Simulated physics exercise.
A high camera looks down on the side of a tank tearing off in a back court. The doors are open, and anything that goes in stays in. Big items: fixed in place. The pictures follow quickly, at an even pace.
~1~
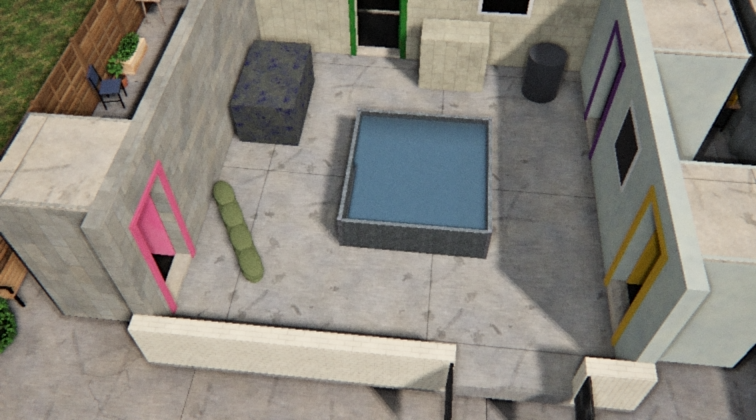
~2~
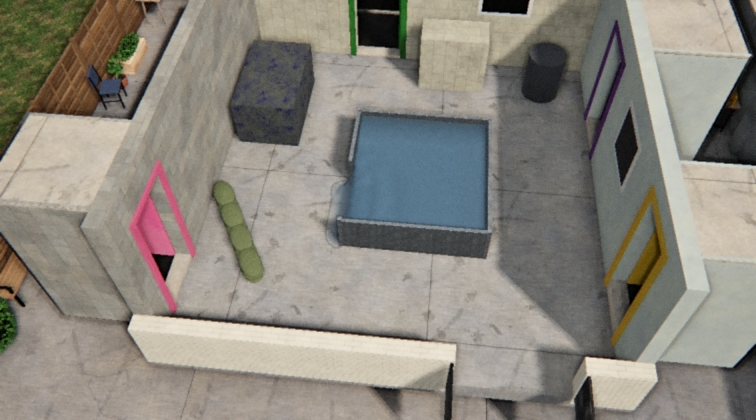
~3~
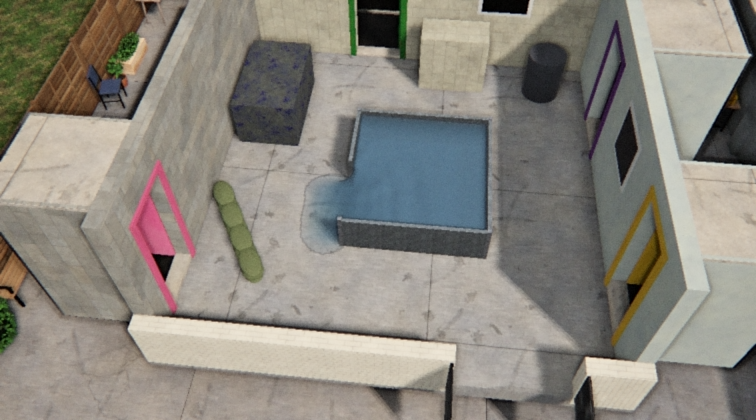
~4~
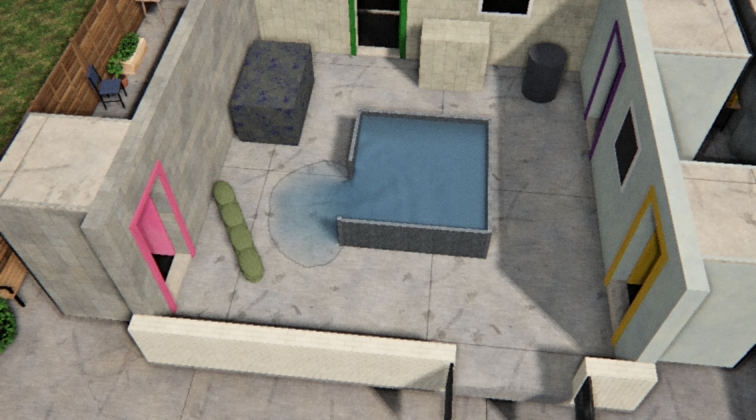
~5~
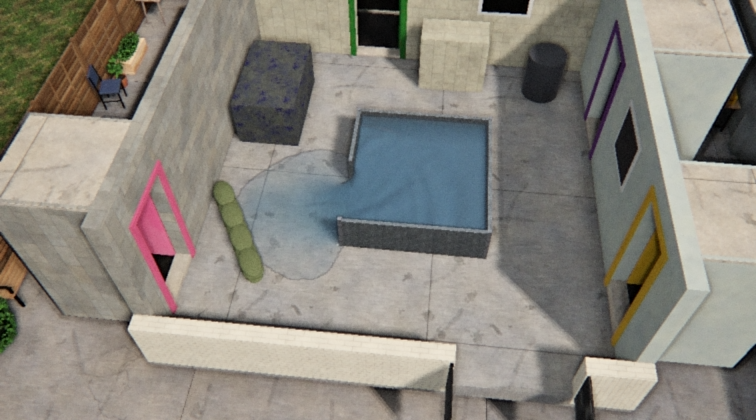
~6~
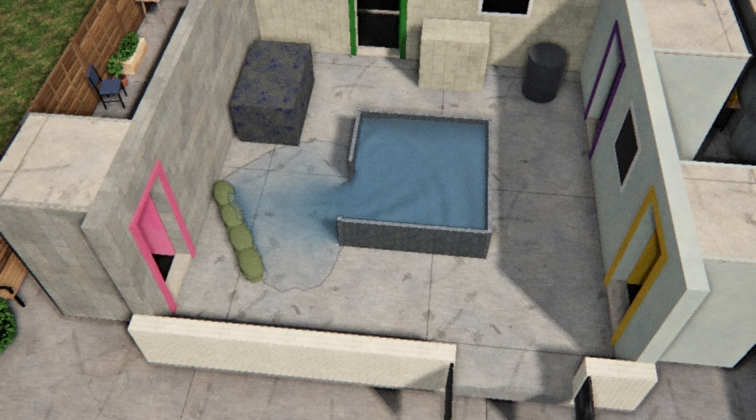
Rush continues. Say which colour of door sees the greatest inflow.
It is the green door.
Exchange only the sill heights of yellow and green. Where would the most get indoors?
The door marked yellow.
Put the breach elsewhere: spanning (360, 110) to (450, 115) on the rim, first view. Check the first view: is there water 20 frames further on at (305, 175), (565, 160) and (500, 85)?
The first spot is left untouched, the second is soaked through, the third is soaked through.
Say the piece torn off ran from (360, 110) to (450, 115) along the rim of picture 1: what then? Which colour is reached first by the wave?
The green one.
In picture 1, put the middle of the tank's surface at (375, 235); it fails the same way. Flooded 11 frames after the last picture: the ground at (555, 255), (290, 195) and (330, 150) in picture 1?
Point by point, the spots are not hit, hit and hit.
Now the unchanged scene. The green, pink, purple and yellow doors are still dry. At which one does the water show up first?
First comes the one in pink.
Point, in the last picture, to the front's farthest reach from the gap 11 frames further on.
Front's tip: Near (263, 50).
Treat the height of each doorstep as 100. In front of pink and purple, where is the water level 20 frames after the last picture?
Readings, in sequence: 70 percent and 0 percent.
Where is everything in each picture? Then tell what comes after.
The first frame shows the tank at (419, 169) is whole and still.
In the second frame, water pours out at (348, 208) and has run to a hidden place.
In the third frame, water pours out at (348, 208) and has run to (315, 184).
In the fourth frame, water pours out at (348, 209) and has run to (279, 189).
In the fifth frame, water pours out at (348, 209) and has run to (248, 189).
In the sixth frame, water pours out at (348, 208) and has run to (225, 184).
A moment on, water covers 15 % of the floor; yellow door not reached, green door not reached, pink door not reached, purple door not reached.
Next, water covers 25 % of the floor; yellow door not reached, green door not reached, pink door wet at the sill, nothing in, purple door not reached.
Then, water covers 40 % of the floor; yellow door not reached, green door wet at the sill, nothing in, pink door wet at the sill, nothing in, purple door not reached.
Later, water covers 70 % of the floor; yellow door wet at the sill, nothing in, green door a trickle in, pink door a trickle in, purple door not reached.
In the end, water covers 95 % of the floor; yellow door wet at the sill, nothing in, green door a lot in, pink door a trickle in, purple door wet at the sill, nothing in; the green door has let in the most.
